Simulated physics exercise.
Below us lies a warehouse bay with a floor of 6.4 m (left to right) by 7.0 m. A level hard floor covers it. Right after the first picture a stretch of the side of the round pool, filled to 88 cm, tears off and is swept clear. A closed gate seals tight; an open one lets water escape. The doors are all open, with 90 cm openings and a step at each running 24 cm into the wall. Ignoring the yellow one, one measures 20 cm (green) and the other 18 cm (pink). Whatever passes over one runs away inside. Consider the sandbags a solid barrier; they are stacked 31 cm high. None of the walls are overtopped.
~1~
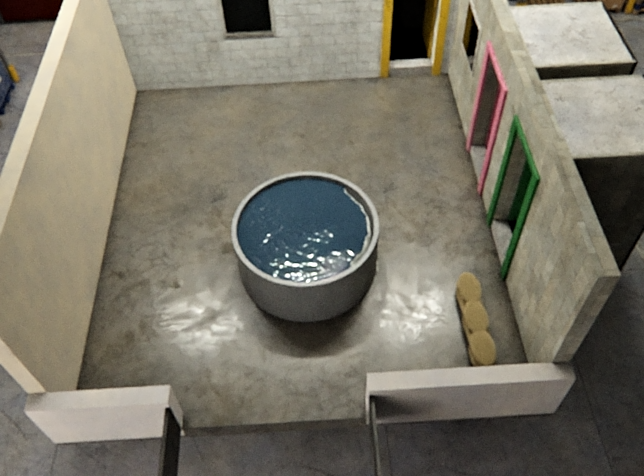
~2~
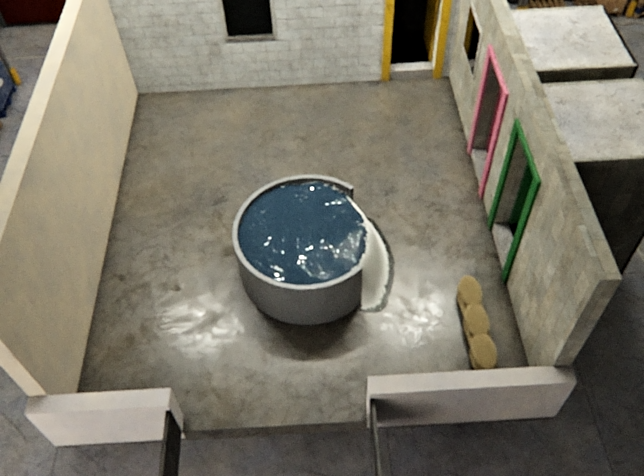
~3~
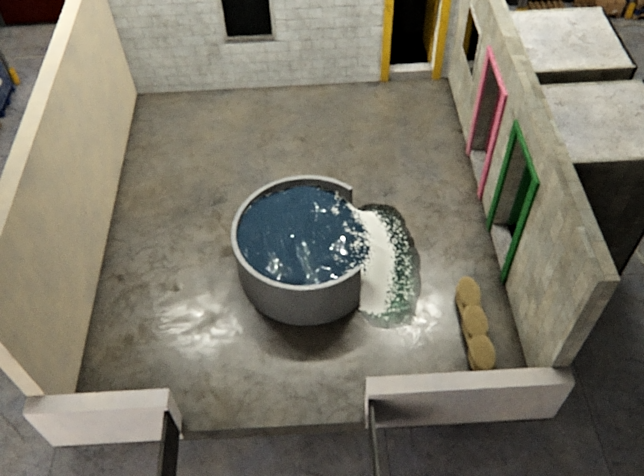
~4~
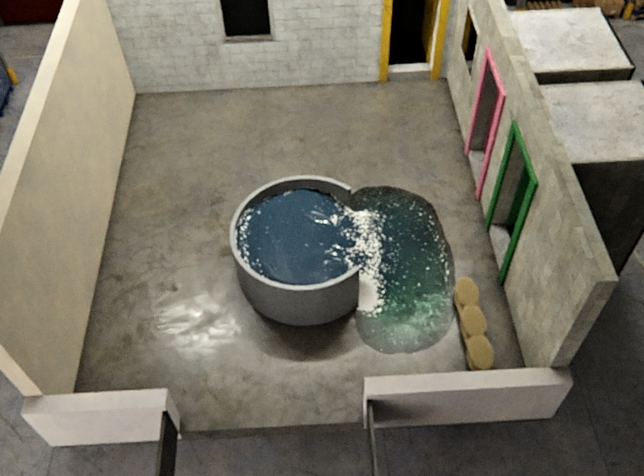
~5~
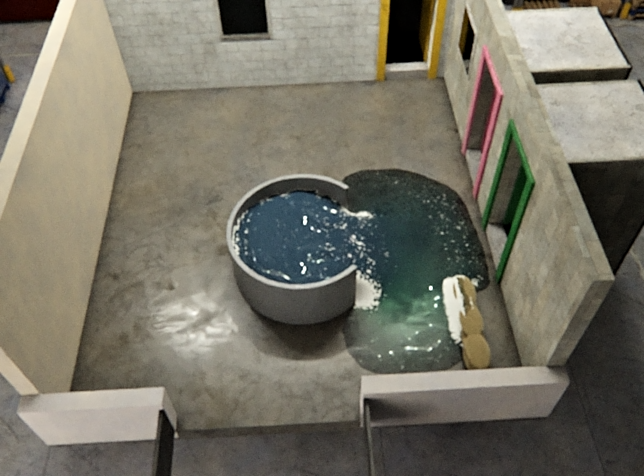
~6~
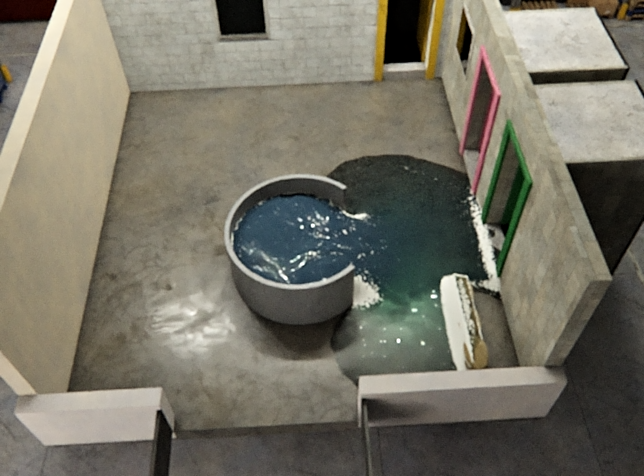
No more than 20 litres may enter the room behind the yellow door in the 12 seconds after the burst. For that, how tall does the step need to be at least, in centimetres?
About 21.5 centimetres.
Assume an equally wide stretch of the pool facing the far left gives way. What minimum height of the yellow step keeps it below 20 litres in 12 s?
With that break, close to 11.5 cm.
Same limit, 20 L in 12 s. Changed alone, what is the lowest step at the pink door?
Roughly 21 cm at the pink door.
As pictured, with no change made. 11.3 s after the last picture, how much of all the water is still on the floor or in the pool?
I'd put it at about 80 per cent.
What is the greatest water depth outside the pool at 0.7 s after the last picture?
About 50 cm.
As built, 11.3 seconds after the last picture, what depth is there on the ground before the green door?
Some 3.5 cm.
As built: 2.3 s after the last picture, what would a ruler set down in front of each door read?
The green door has 24 cm, the yellow door 25 cm and the pink door 16 cm.
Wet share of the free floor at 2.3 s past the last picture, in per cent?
Near 45 per cent of the open floor.
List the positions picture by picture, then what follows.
In the first frame, the round pool at (305, 228) is whole and still, 88 cm deep; the yellow door at (414, 33) is dry.
In the second frame, the gap is at (373, 252), the front 0.3 m out at a hidden place; the back of the round pool holds 88 cm.
In the third frame, the gap is at (372, 253), the front 0.8 m out at (395, 215); the back of the round pool holds 88 cm.
In the fourth frame, the gap is at (370, 255), the front 1.4 m out at (424, 203); the back of the round pool holds 79 cm.
In the fifth frame, the front is at (450, 193), 1.9 m from the gap at (367, 255); 6.5 m2 of floor is wet, 75 cm left at the back.
In the sixth frame, water pours out at (365, 255) and has run 2.4 m, to (469, 182); about 6 cm deep outside, 76 cm at the back; 2.3 m in a straight line remain to the yellow door at (408, 37).
Then, 0.7 s after the last picture water covers 25 % of the floor, deepest (50 cm) near (488, 267); it has not reached the yellow door.
Then, 2.3 s after the last picture water covers 45 % of the floor, deepest (36 cm) near (498, 305); 25 cm at the yellow door, 12 litres in over its 21 cm step.
Then, 11.3 s after the last picture water covers 100 % of the floor, deepest (10 cm) near (216, 272); 5 cm at the yellow door, 21 litres in over its 21 cm step.
At the yellow door as built, the water peaked near 29 cm, 1.9 s after the last picture.
With a step of 18 cm, 42 litres would have come in within the 12 s; with 24.5 cm, 8 litres. So under 20 litres takes about 21.5 cm.
